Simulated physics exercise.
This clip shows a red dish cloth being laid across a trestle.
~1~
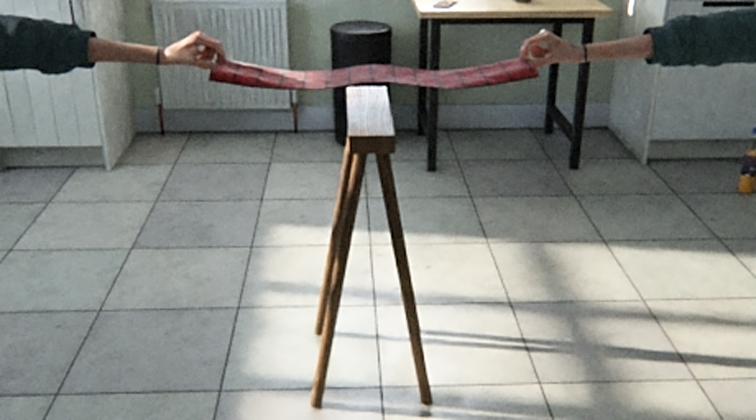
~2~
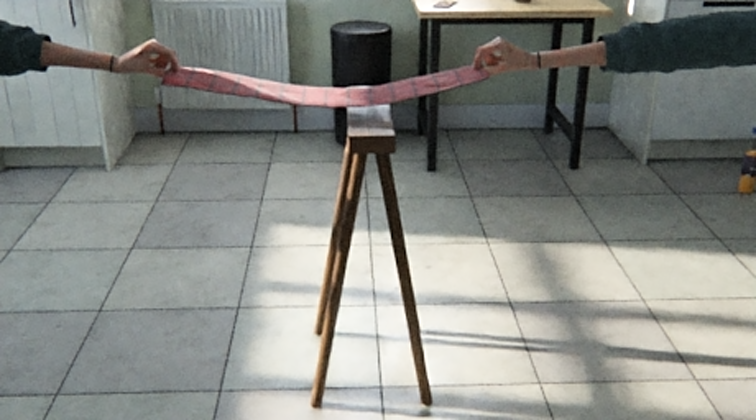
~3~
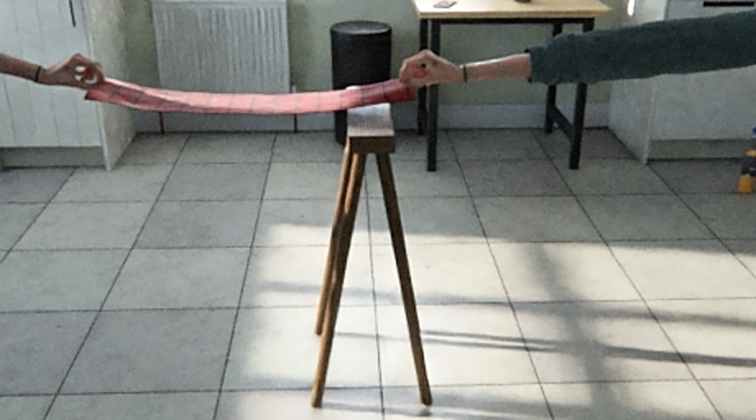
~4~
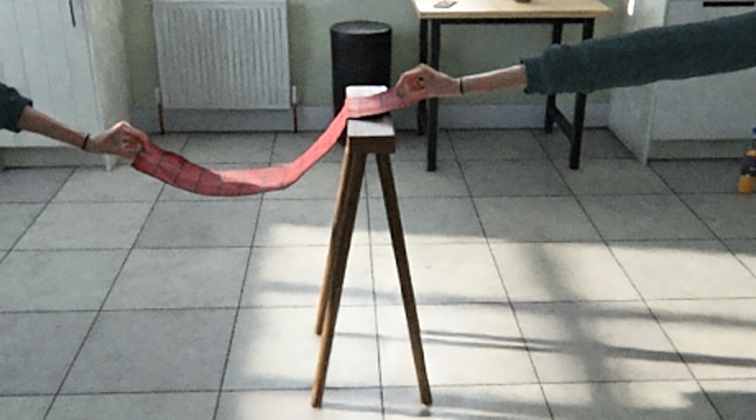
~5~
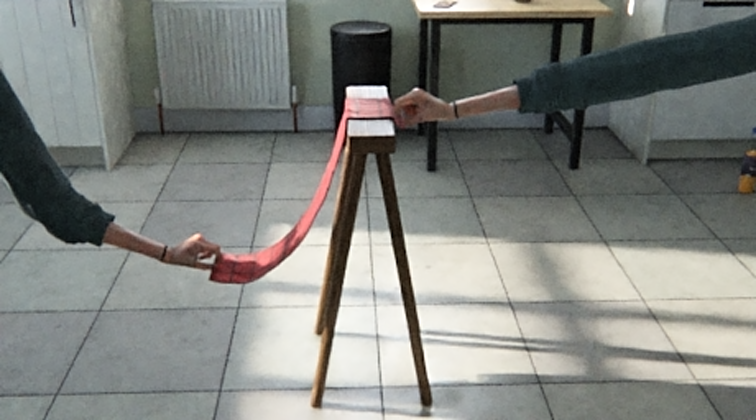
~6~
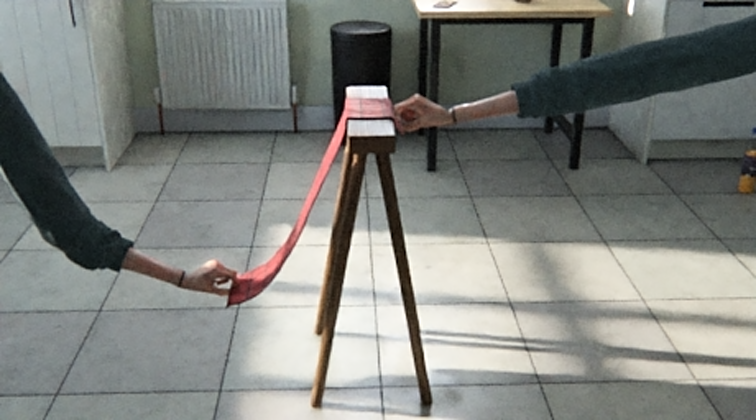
In a tiled room, two hands hold a red checked cloth stretched above a wooden trestle, shift it leftward and lower it across the top, then the left hand draws its end down beside the legs while the right stays near the top.
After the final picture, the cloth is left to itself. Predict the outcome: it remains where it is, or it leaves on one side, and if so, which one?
Slides off leftward.
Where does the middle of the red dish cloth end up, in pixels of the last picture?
It settles near (326, 366).
Then, 0.32 s past the final frame, dish cloth sliding left.
Then, 0.58 s past the final frame, dish cloth in a heap on the floor near (326, 356).
When it is over, dish cloth in a heap on the floor near (326, 366). The red dish cloth drops leftwards.
